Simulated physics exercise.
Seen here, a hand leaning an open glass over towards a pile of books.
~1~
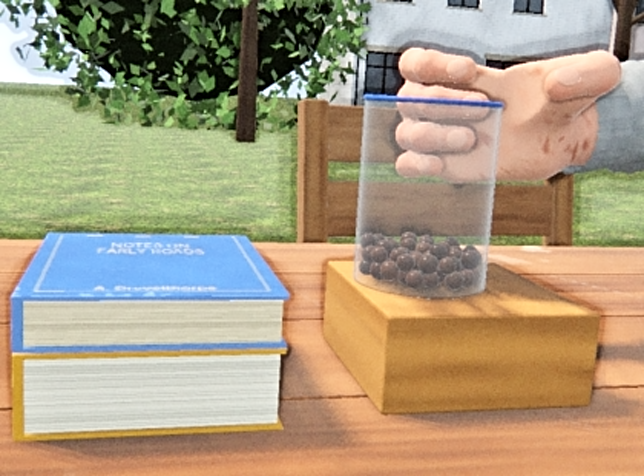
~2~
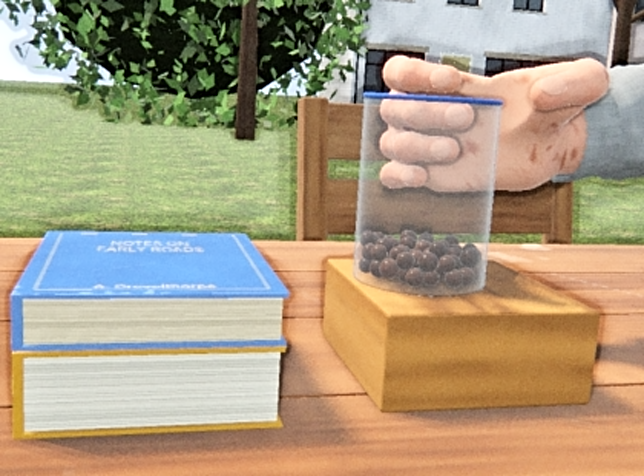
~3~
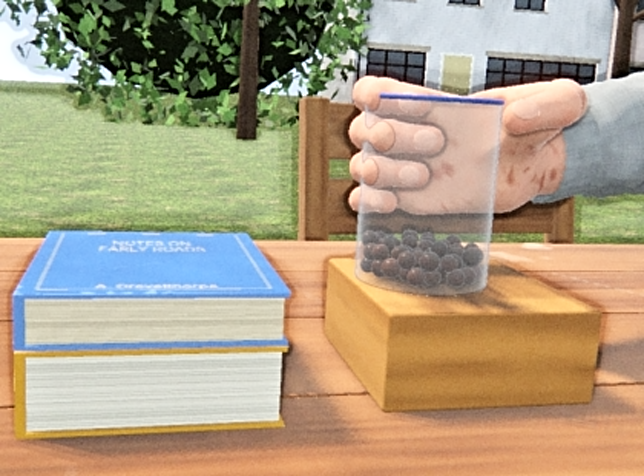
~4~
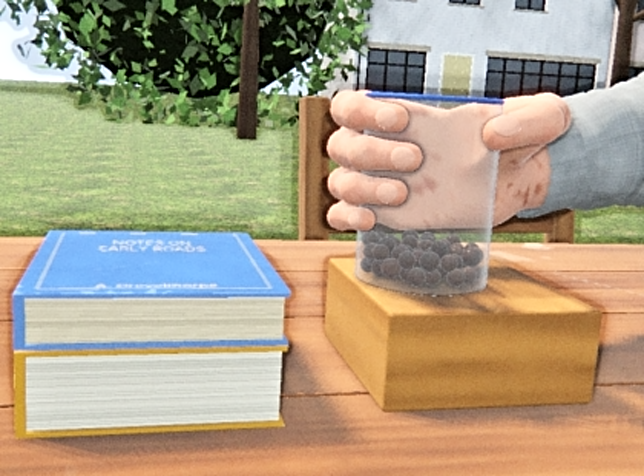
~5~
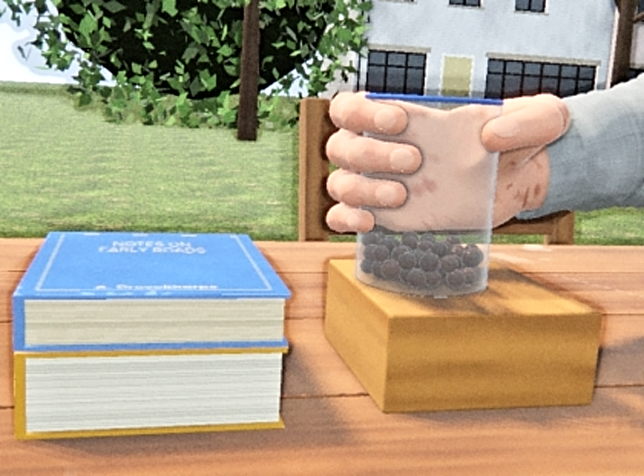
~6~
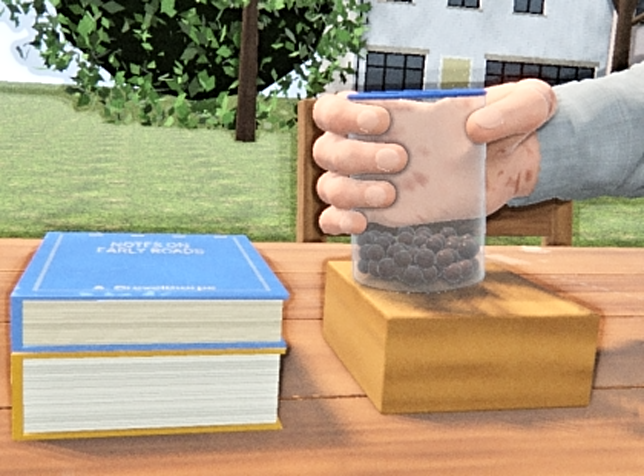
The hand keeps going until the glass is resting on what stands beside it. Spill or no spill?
In the end the load all remains inside.
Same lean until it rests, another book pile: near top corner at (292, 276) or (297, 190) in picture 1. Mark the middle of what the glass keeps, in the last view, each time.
One: (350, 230). Two: (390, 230).
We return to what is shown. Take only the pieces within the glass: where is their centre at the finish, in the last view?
Close to (344, 238).
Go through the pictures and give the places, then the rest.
In the first picture, glass (425, 192), a quarter full of chocolate balls; book pile (152, 283), reaching a quarter of the way up the glass.
In the second picture, glass (425, 190), upright; rim (369, 96); top of the contents (426, 245).
In the third picture, glass (427, 190), upright; rim (371, 95); book pile (154, 281).
In the fourth picture, glass (427, 189), upright; rim (371, 95); top of the contents (428, 244).
In the fifth picture, glass (427, 191), upright; rim (370, 96); book pile (154, 282).
In the sixth picture, glass (417, 186), leaning 5°; rim (352, 97); book pile (152, 282), reaching a quarter of the way up the glass.
Then, 0.55 s later than the last frame, the glass leans 41°; everything is still inside.
Then, 1.03 s later than the last frame, the glass leans 72°; everything is still inside.
Then, 1.44 s later than the last frame, the glass rests on the book pile at 75°; everything is still inside.
When it is over, the glass rests on the book pile at 75°; everything is still inside.
